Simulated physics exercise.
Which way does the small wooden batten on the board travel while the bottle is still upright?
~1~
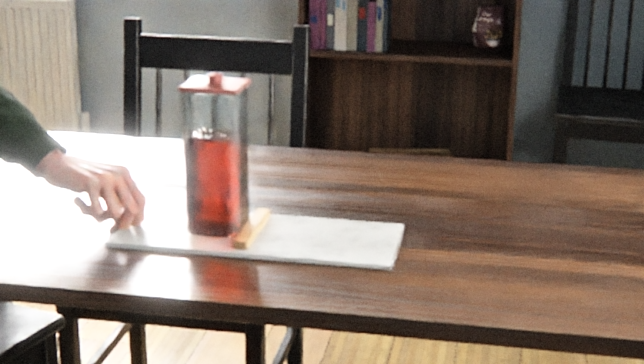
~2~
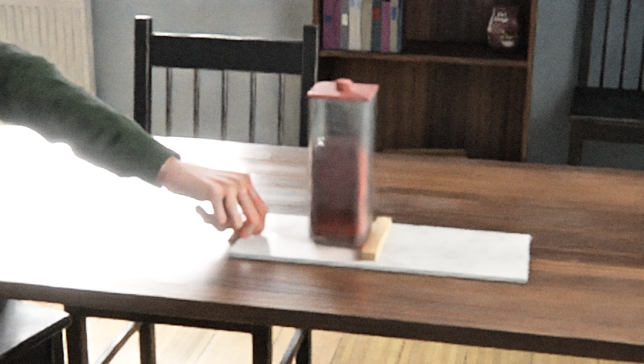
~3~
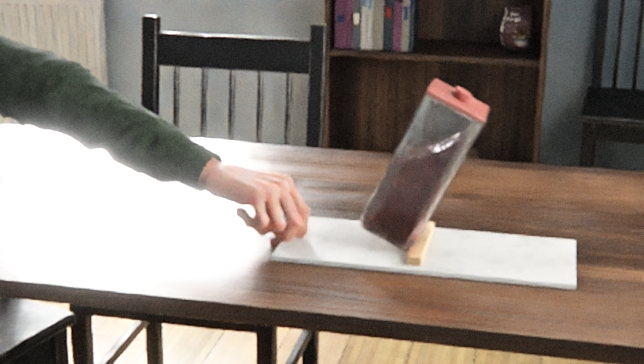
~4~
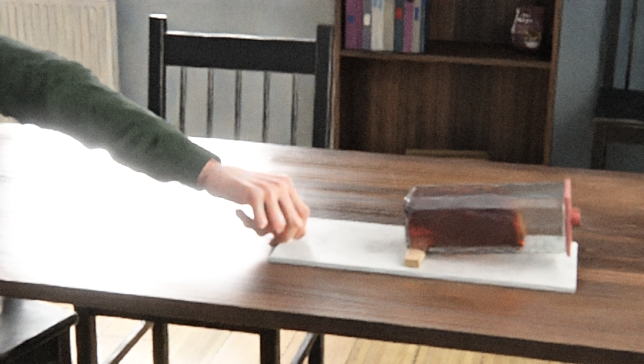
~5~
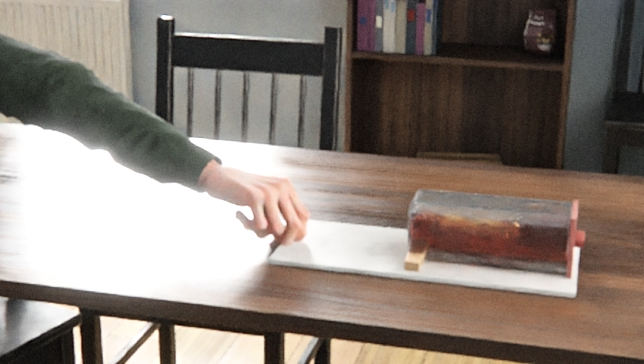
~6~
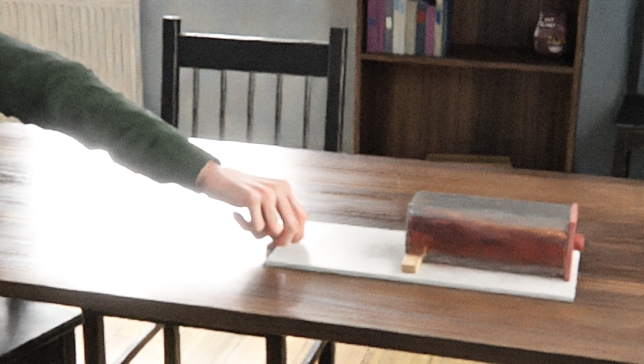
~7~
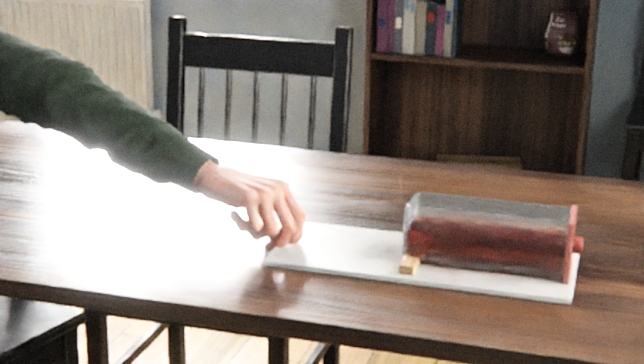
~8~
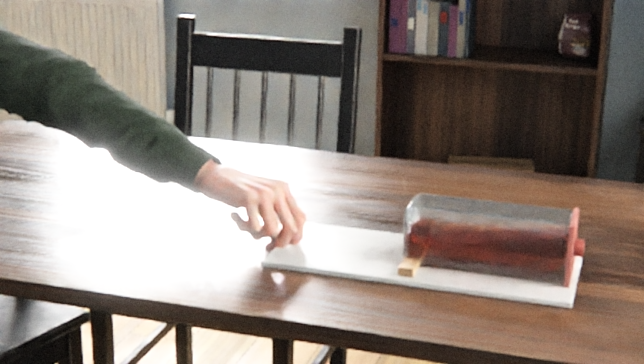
The batten travels to the right, carried along with the white board as the hand slides it.
